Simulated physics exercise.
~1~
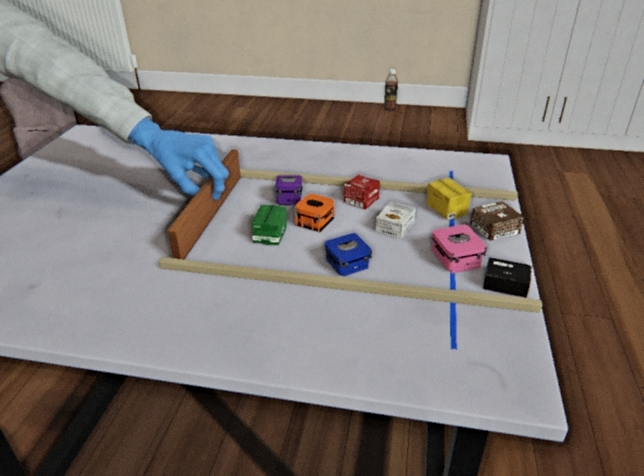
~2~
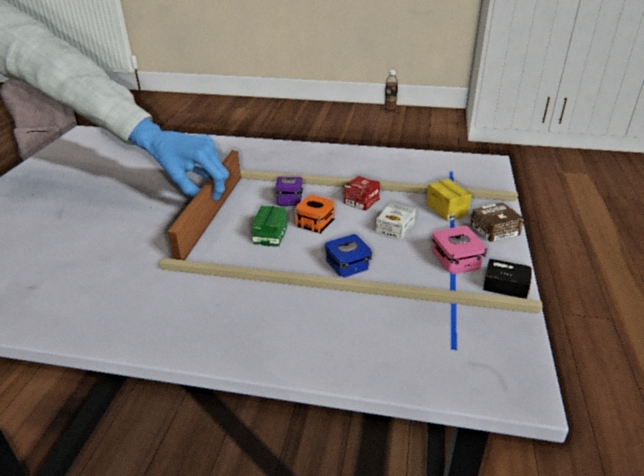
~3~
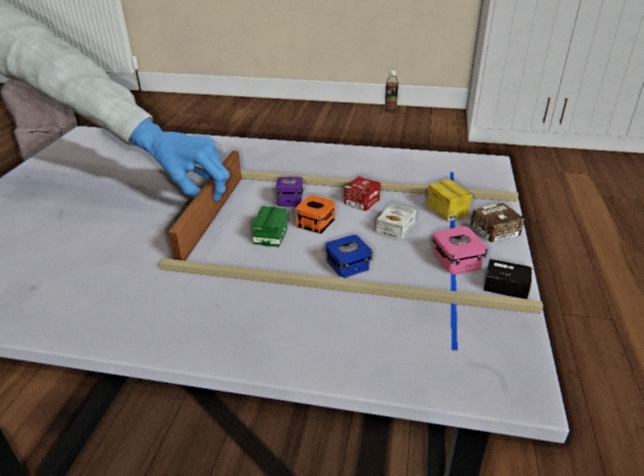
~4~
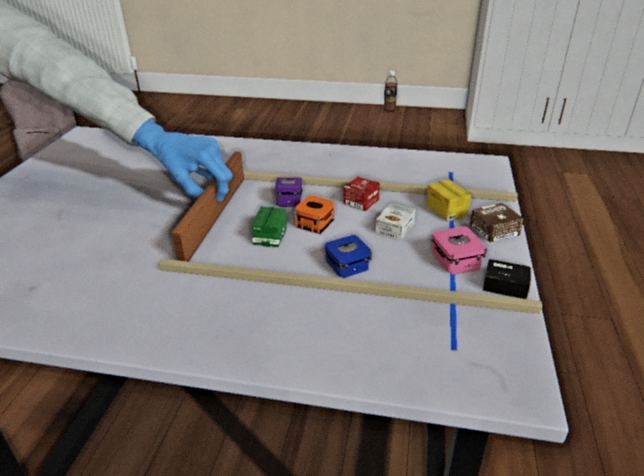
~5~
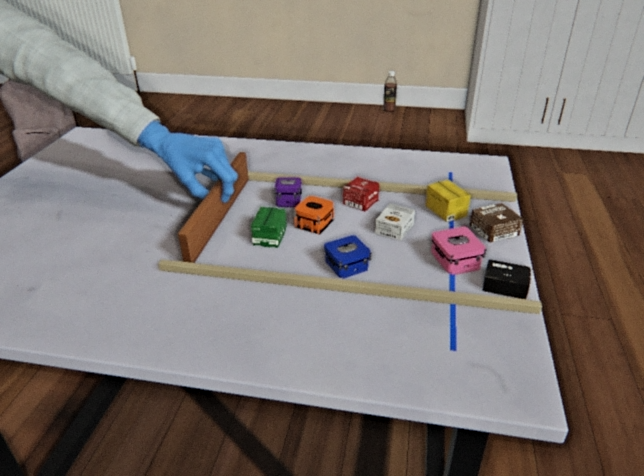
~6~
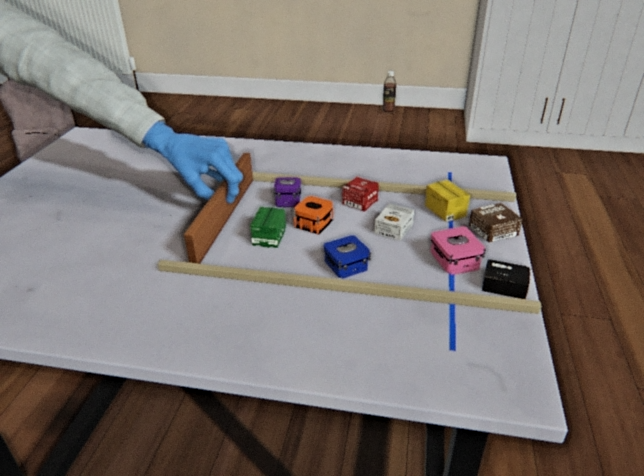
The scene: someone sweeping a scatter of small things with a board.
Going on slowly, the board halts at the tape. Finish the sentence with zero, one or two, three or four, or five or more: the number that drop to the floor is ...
The number that drop to the floor is one or two.
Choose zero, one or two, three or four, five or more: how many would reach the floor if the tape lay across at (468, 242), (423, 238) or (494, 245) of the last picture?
First one or two, then none, then at least five.
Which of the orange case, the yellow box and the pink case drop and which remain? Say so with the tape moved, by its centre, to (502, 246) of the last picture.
First the orange case, which stays on top, then the yellow box, which leaves the top, and the pink case, which leaves the top.
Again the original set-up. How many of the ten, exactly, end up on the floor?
The number that fall is 1.
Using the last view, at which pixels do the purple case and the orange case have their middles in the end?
The purple case settles near (465, 210); as for the orange case, near (467, 227).
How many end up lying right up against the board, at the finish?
It's 5.
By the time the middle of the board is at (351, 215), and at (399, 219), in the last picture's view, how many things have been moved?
Well, it's 6 at the first one and 7 at the second.
Soon after, none off yet; black box at rest near (506, 279); brown box at rest near (495, 222); pink case at rest near (456, 250).
At rest, the number that fall off is one or two; fallen, brown box.
